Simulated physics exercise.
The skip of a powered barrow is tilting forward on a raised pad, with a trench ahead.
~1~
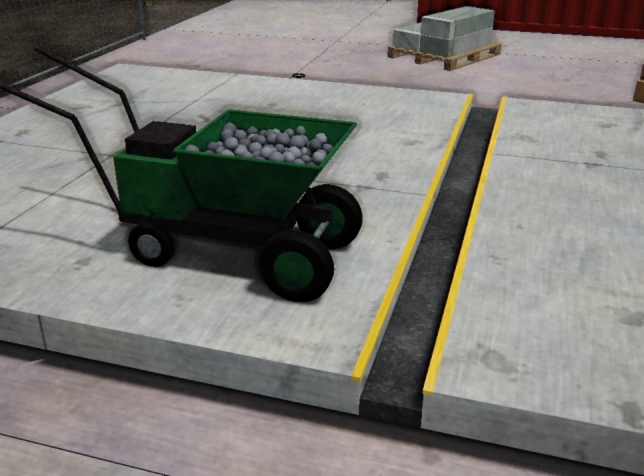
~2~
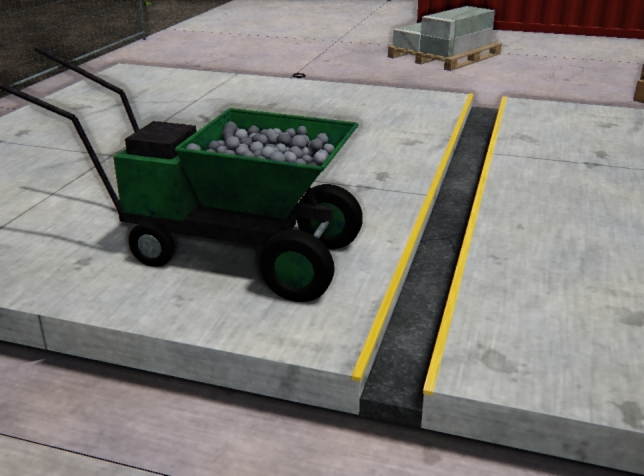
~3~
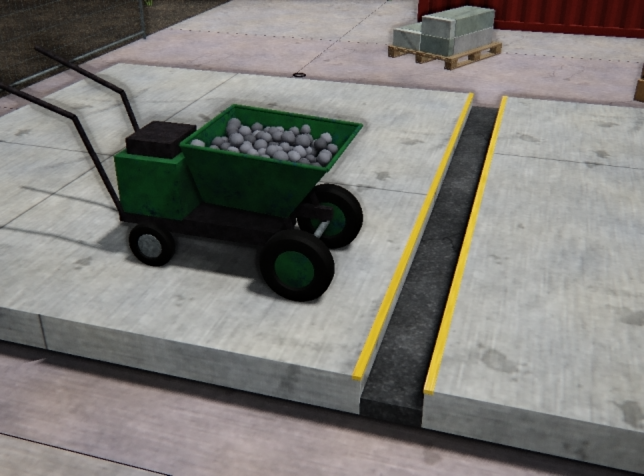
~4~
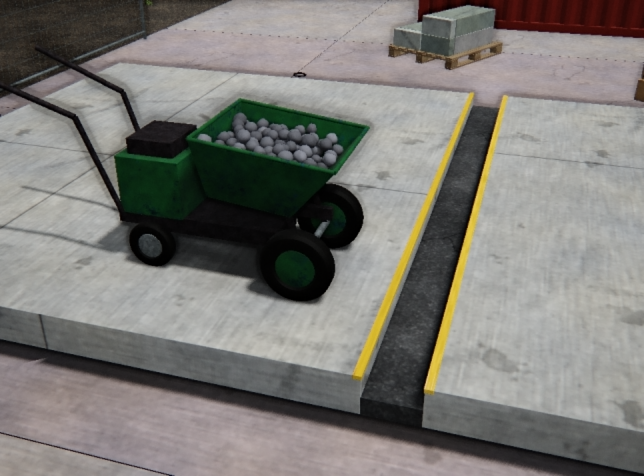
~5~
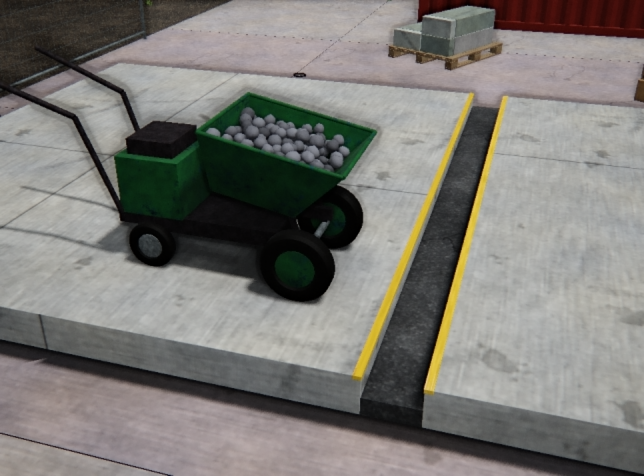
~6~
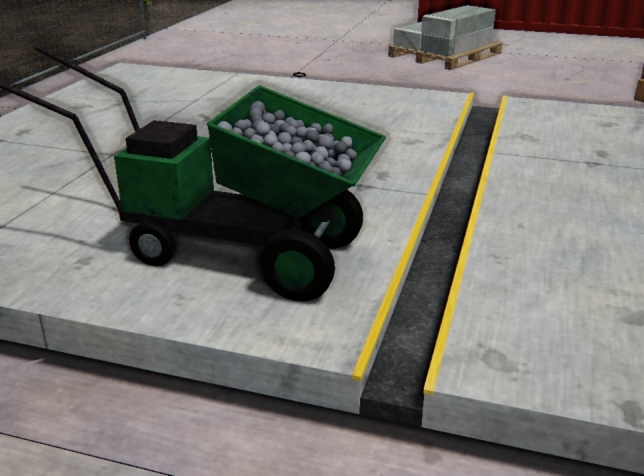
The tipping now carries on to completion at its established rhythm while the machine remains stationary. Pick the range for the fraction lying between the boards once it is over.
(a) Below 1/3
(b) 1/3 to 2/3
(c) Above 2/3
The answer is b.
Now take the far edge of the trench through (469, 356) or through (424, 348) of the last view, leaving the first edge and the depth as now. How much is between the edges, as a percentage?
Roughly 80 percent first and 40 percent second.
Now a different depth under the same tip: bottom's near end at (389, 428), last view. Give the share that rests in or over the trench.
I'd say roughly 60 in a hundred.
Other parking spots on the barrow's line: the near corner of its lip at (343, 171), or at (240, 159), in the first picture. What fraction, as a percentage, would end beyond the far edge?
First place: Around 70 per cent. Second place: Around 0 per cent.
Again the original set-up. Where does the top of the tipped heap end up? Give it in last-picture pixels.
Settled peak, approx. (455, 284).
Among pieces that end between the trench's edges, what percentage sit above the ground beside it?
Estimate: Near 30 per cent.
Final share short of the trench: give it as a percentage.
Roughly 0 in a hundred.
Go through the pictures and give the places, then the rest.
In the first picture, lip of the skip (320, 169), level; top of the load (255, 150), round cobbles; first edge of the trench (371, 339); far edge (438, 351), the trench under half as wide as the skip, and shallow for its width.
In the second picture, lip of the skip (322, 169), level; top of the load (257, 149).
In the third picture, lip of the skip (327, 170), tipped barely; top of the load (261, 147).
In the fourth picture, lip of the skip (334, 173), tipped a little; top of the load (251, 144).
In the fifth picture, lip of the skip (343, 178), tipped a little; top of the load (259, 141).
In the sixth picture, lip of the skip (353, 184), tipped clearly; top of the load (259, 127); first edge of the trench (372, 338); far edge (439, 350).
Just after the last frame, skip tipped steeply; every one in the skip.
A moment on, skip tipped right over; the larger part in the skip; about a tenth in or heaped over the trench; just a few beyond it; about a tenth falling.
Further on, skip tipped right over; roughly a quarter in the skip; roughly a third in or heaped over the trench; roughly half beyond it; just a few falling.
When it is over, skip tipped right over; just a few in the skip; roughly half in or heaped over the trench; roughly half beyond it.
